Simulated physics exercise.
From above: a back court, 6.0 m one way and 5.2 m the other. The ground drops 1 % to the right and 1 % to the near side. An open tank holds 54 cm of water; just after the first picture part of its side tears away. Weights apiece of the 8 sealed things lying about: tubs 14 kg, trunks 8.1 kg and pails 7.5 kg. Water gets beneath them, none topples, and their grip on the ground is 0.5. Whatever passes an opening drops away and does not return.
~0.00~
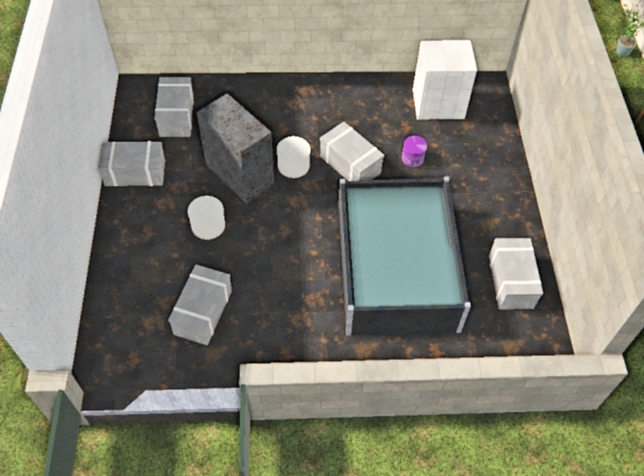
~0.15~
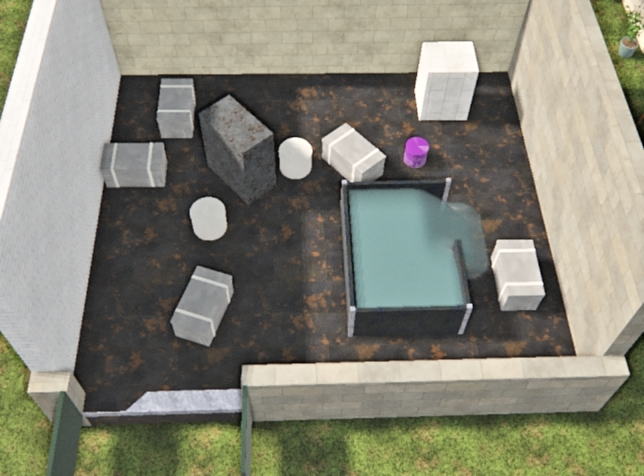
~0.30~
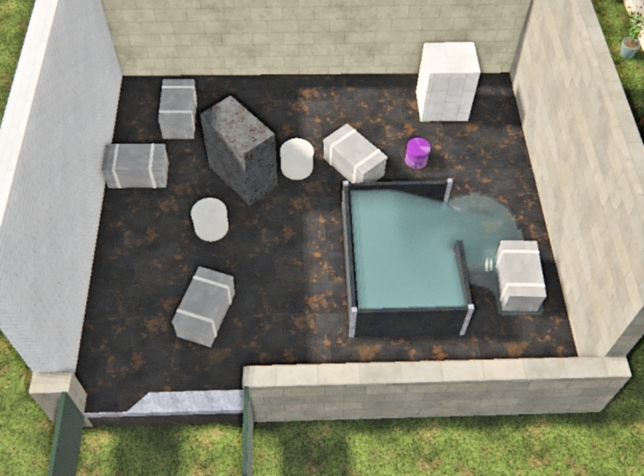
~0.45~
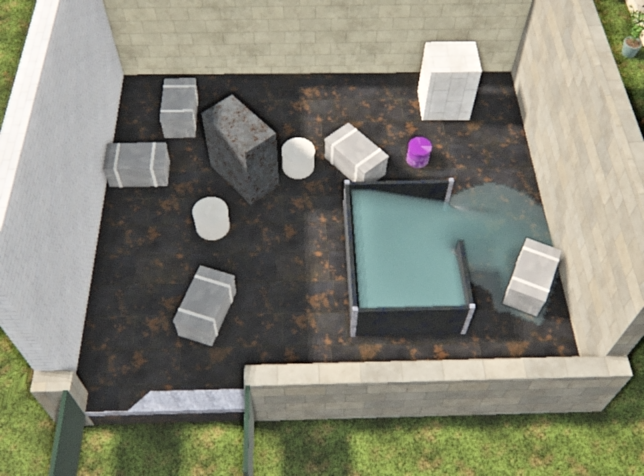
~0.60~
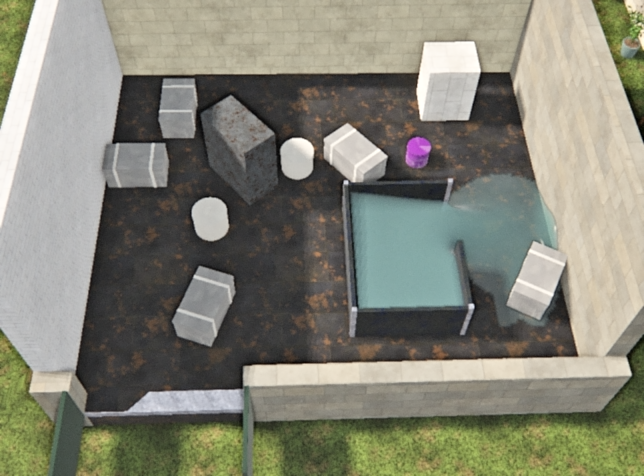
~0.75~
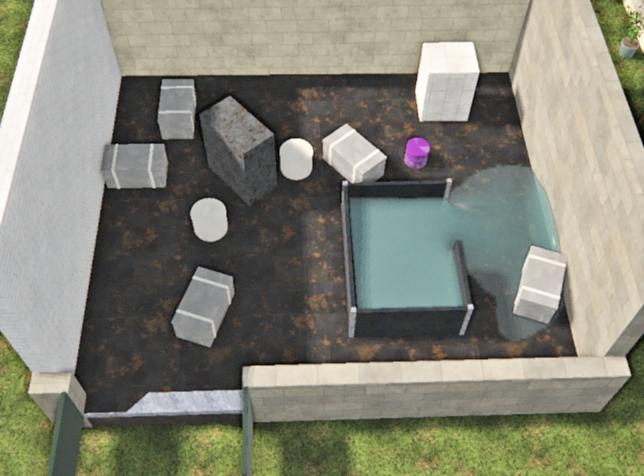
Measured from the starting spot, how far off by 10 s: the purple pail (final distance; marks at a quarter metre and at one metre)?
The purple pail barely shifts.
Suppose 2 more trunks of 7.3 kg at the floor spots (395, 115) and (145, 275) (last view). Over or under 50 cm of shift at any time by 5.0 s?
In turn: Over, under.
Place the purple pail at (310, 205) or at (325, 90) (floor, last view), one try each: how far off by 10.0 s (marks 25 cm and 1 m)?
In turn: It stays put; it stays put.
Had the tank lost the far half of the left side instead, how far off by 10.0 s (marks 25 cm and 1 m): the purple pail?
In that case the purple pail holds its place.
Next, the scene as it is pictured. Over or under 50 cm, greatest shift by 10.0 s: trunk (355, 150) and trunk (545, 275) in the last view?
In that order: Over, past it.
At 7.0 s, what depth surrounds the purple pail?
Roughly 4 cm.
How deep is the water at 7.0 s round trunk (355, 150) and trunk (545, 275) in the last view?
Roughly 3 and 6 cm.
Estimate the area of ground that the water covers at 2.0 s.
Roughly 8.5 m2.
After 2.0 s the purple pail is near (418, 147), 0.0 m from its start, aground; 0 of 8 are out; 0 afloat.
After 4.5 s the purple pail is near (418, 147), 0.0 m from its start, aground; 0 of 8 are out; 1 afloat.
After 7.0 s the purple pail is near (418, 147), 0.0 m from its start, aground; 0 of 8 are out; 2 afloat.
After 10.0 s the purple pail is near (418, 147), 0.0 m from its start, aground; 0 of 8 are out; 5 afloat.
